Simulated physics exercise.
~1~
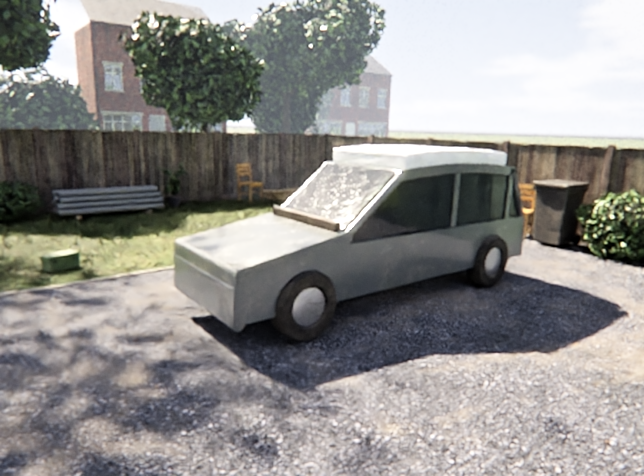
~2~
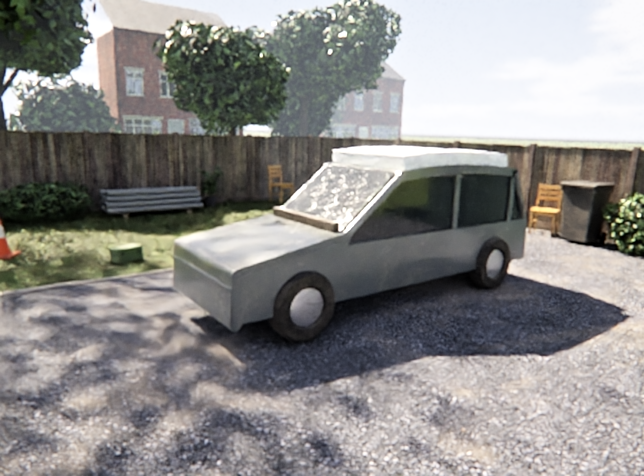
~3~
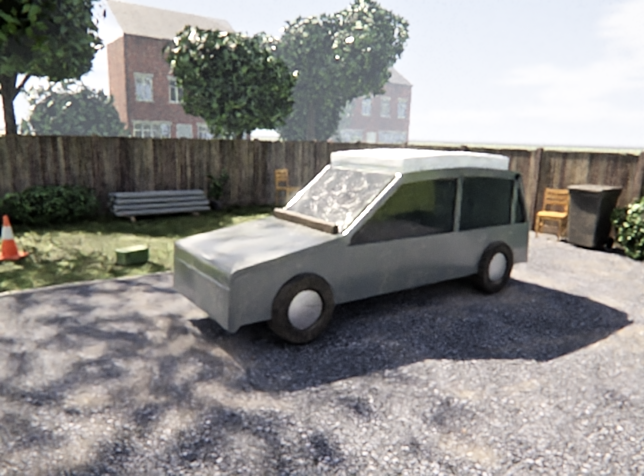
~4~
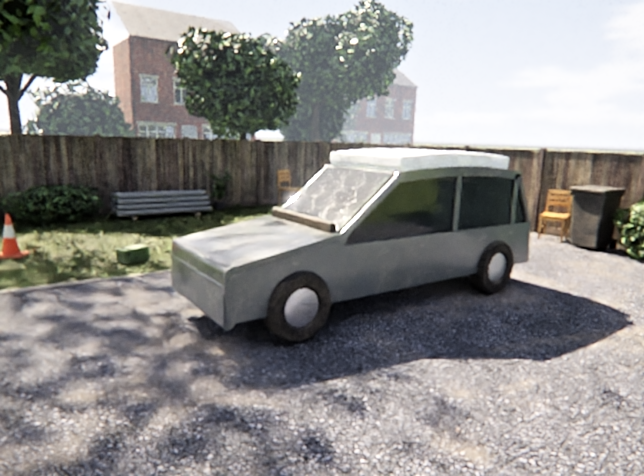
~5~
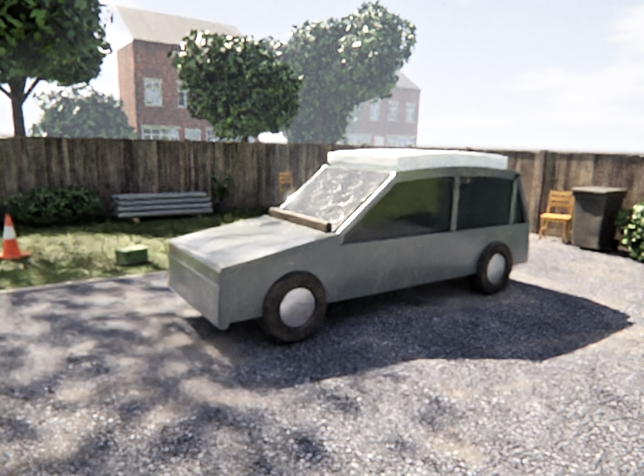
A grey, boxy estate car with a slab of white snow on its roof stands on a gravel yard, seen from its front left corner with its nose pointing left. Behind it are a wooden fence, leafy trees and brick houses, with a grey bench on the grass to the left and a dark bin to the right. The view swings slightly left, bringing an orange cone in at the left edge and a wooden chair beside the bin. The car then edges slightly left. At the end the snow still lies whole on the roof, with none on the windscreen or bonnet.
